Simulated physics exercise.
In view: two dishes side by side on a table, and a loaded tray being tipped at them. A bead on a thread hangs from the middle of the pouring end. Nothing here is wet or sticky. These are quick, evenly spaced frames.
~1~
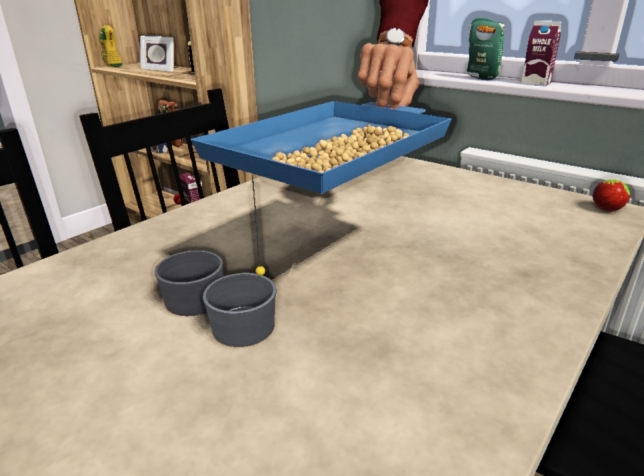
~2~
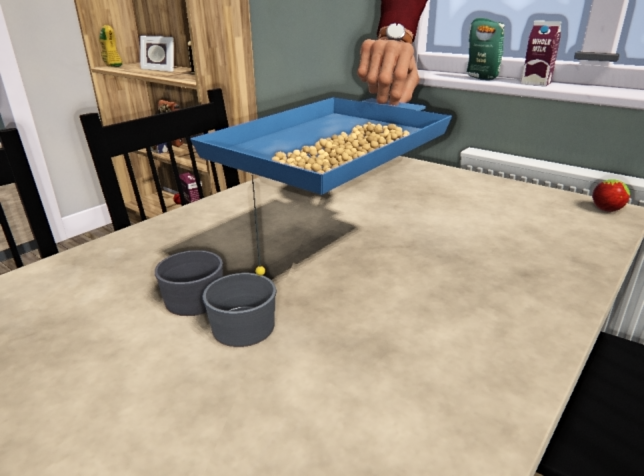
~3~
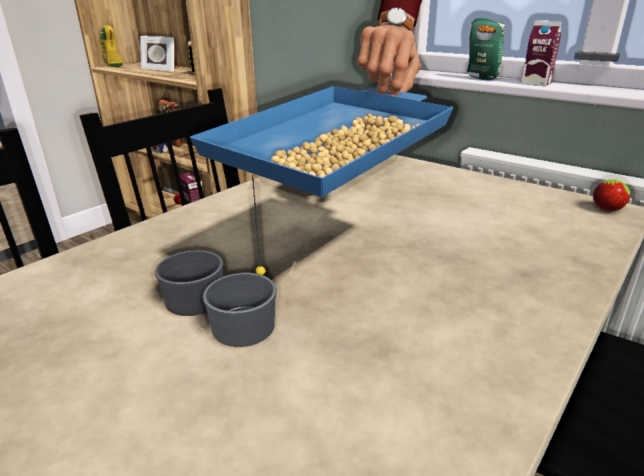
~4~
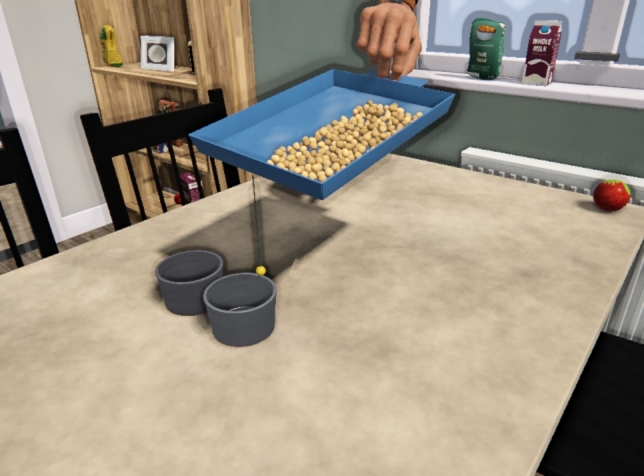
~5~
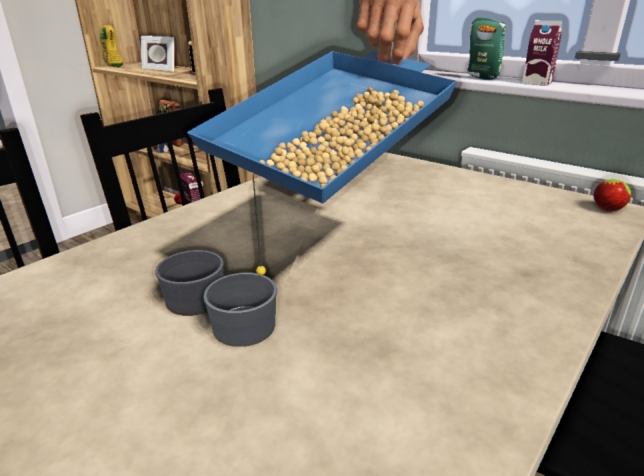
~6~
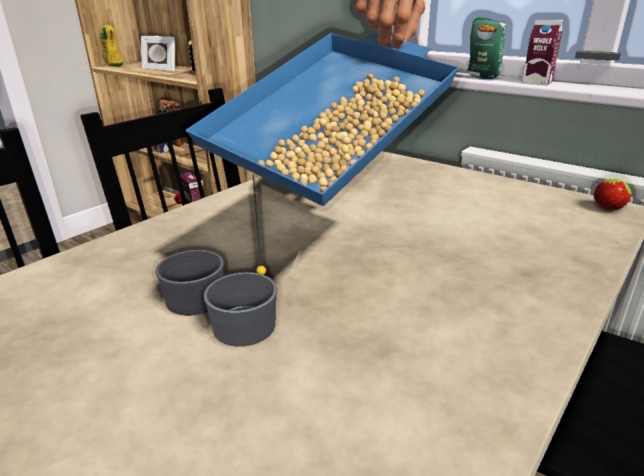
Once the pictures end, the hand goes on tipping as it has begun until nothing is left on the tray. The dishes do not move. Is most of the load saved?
In the dishes lies less than half of it.
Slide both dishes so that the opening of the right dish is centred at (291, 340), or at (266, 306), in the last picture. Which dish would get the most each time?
First the dish on the right, then right.
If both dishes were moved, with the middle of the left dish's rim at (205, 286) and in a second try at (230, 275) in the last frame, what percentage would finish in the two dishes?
About 40 and 50 per cent.
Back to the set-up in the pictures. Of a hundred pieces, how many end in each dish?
The left dish has 0 per cent, the right dish has 0.
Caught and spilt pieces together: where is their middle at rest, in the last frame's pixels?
Near (303, 360).
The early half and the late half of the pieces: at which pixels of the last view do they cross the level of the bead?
At about (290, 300), then at (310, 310).
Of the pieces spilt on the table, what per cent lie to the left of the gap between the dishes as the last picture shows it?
Near 10 %.
Soon, tray tipped steeply; nearly all on the tray; a stray few in the air.
A while on, tray tipped right over; nearly all on the tray; a stray few outside both; a stray few in the air.
Towards the end, tray tipped past a quarter turn; a stray few in the right dish; nearly all outside both.
Finally, tray tipped past a quarter turn; a stray few in the right dish; none in the left dish; nearly all outside both.
